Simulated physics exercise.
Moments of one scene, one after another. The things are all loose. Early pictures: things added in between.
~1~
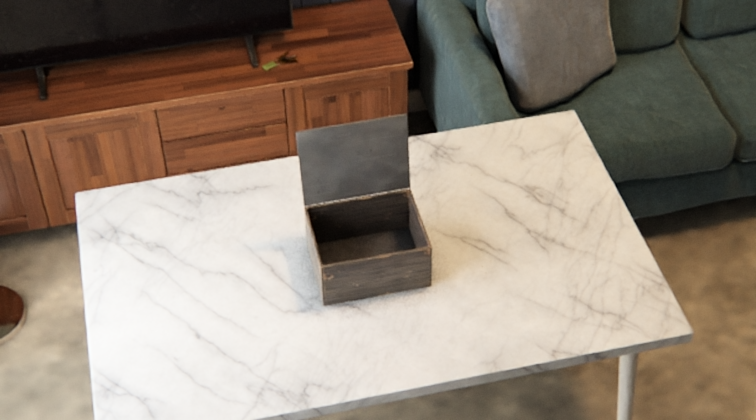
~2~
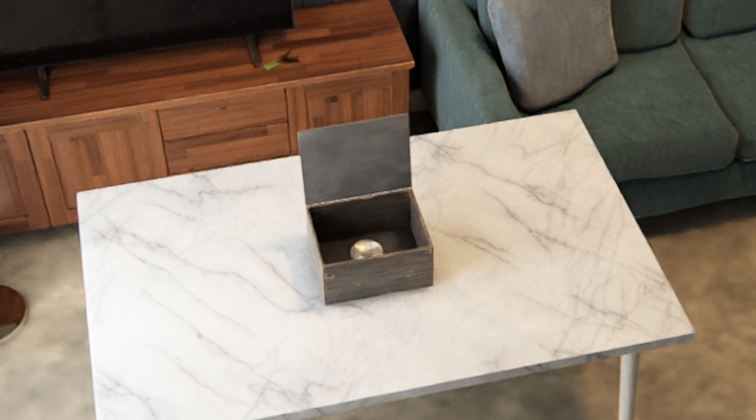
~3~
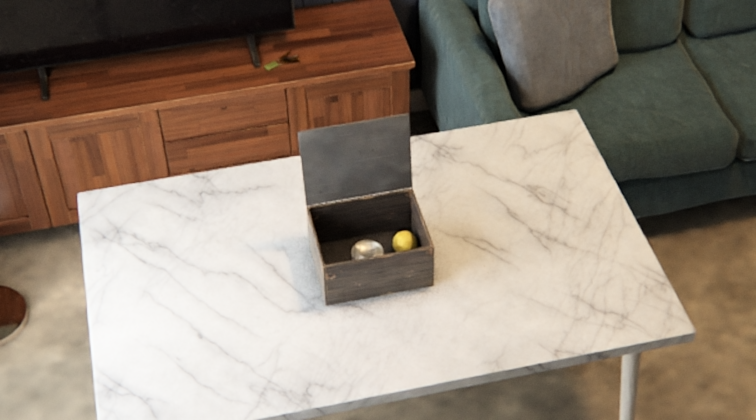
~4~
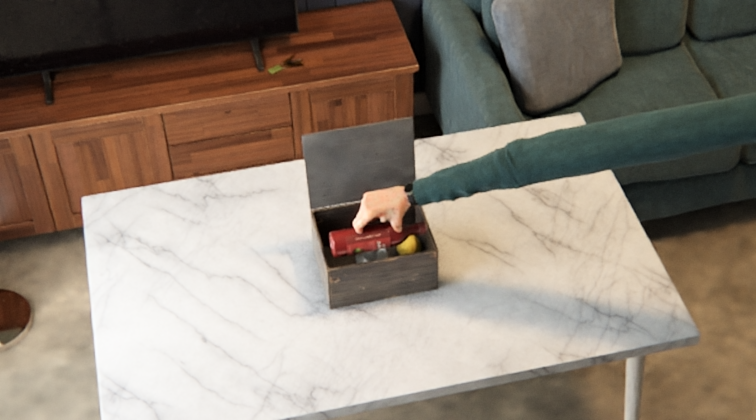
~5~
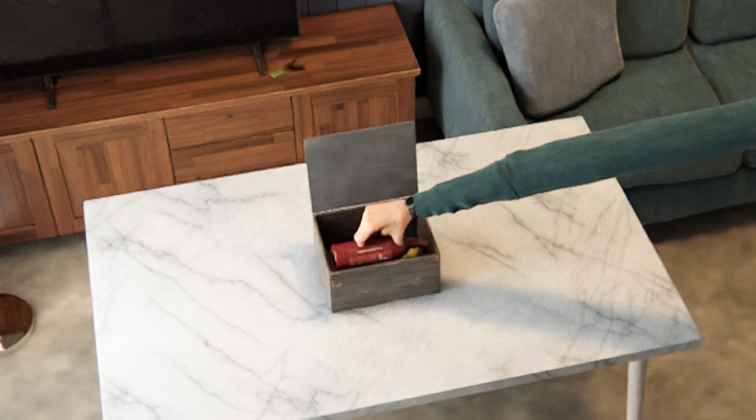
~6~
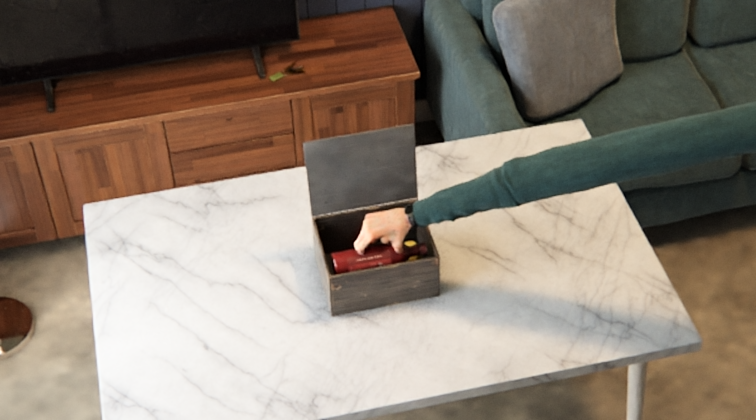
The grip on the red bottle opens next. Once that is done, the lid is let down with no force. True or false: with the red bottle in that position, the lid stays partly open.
True.
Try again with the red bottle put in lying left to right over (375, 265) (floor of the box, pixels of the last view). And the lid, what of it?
In that case, no gap is left.
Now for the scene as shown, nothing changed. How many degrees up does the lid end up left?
Measured angle - around 4°.
Then, 1.40 s later than the last frame, lid 78° above the rim.
Then, 1.80 s later than the last frame, lid 33° above the rim.
Then, 3.20 s later than the last frame, lid 4° above the rim.
When it is over, lid 4° above the rim; all 3 as before. End places, in pixels of the last picture, red bottle near (381, 261).
